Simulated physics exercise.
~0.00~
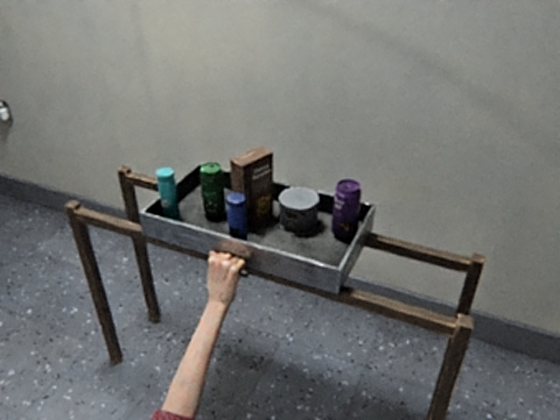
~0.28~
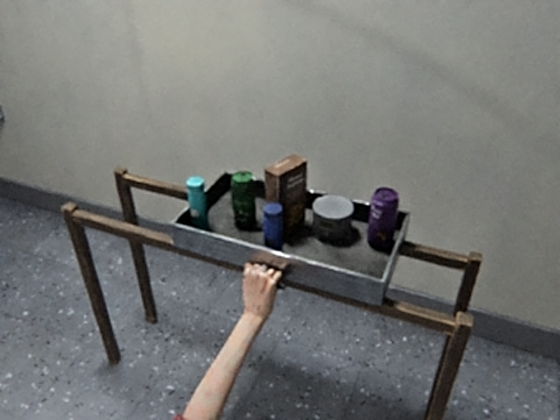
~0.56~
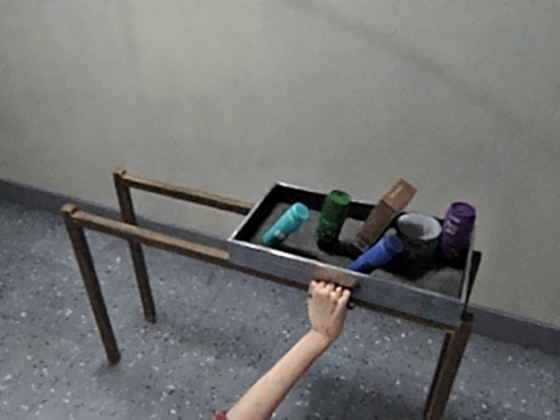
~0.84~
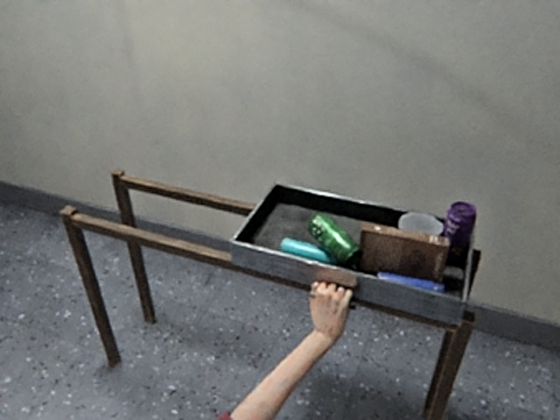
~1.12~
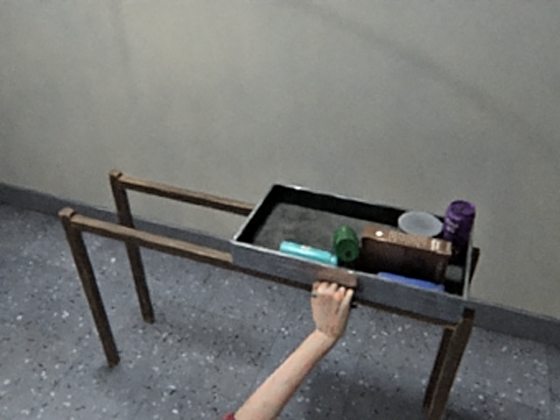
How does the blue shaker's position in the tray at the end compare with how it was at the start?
At the start the blue shaker stands upright near the front of the tray, but by the end it is lying on its side.
